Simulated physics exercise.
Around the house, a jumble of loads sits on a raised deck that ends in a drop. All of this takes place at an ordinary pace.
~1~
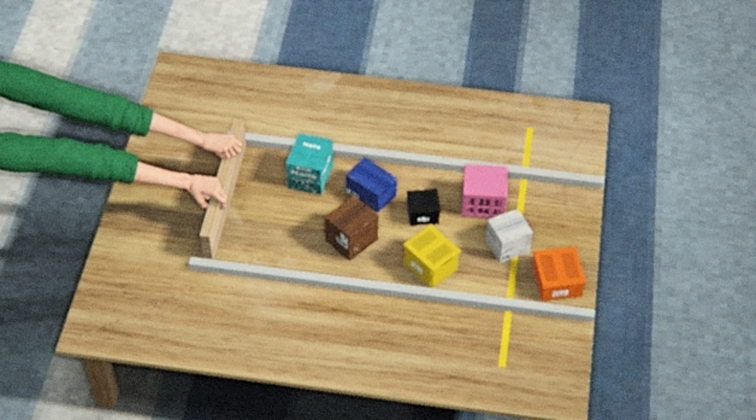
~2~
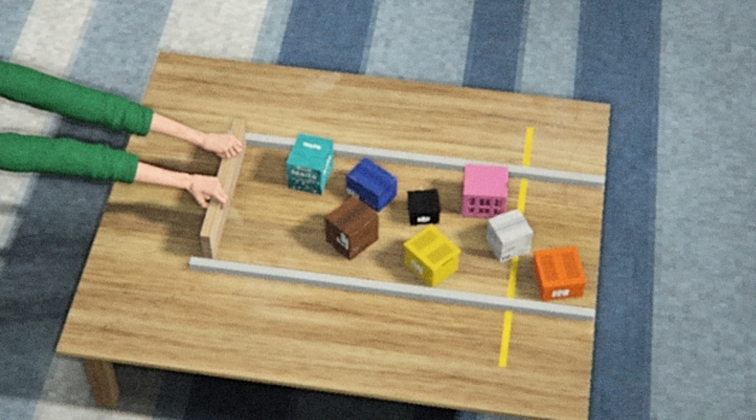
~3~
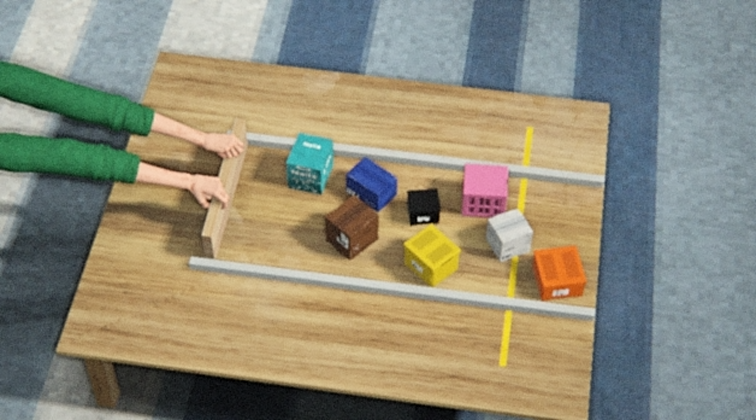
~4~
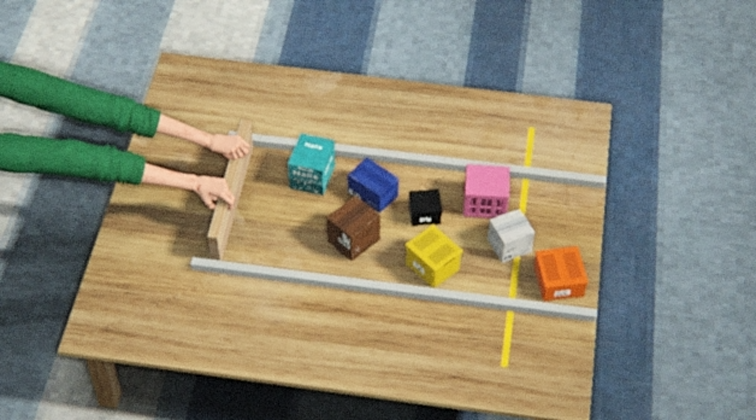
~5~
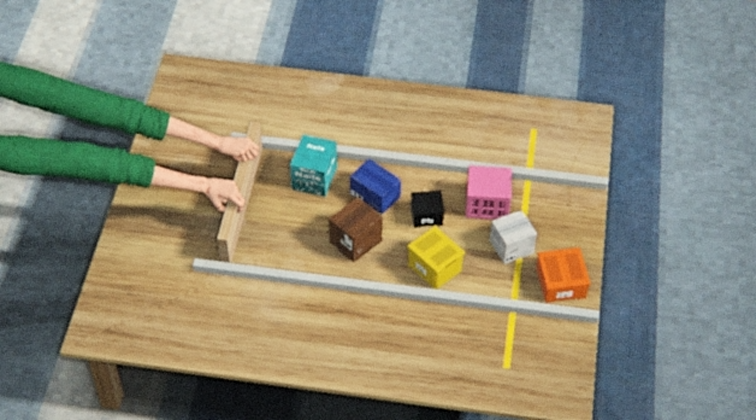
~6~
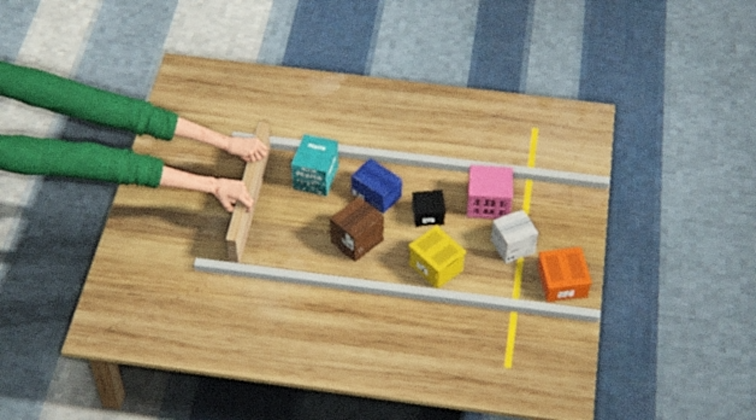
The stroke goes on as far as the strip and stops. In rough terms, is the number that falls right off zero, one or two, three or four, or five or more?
It ends with just one or a pair down.
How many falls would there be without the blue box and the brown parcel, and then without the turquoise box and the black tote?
You'd count 0 the first time and 0 the second time.
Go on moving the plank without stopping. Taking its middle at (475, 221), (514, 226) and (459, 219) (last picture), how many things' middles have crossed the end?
First 0, then 1, finally 0.
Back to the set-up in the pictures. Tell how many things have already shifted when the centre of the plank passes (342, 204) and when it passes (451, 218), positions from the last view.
Up to then 4, and up to the other point 7.
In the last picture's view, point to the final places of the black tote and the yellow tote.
(577, 228) and (539, 280), approximately.
Soon after, none off yet; orange tote at rest near (564, 275); white box at rest near (514, 237); pink crate at rest near (490, 192).
Then, none off yet; orange tote at rest near (564, 275); white box moving near (516, 238); pink crate moved about its own width near (535, 195).
By the end, the number that fall off is one or two; fallen, pink crate.
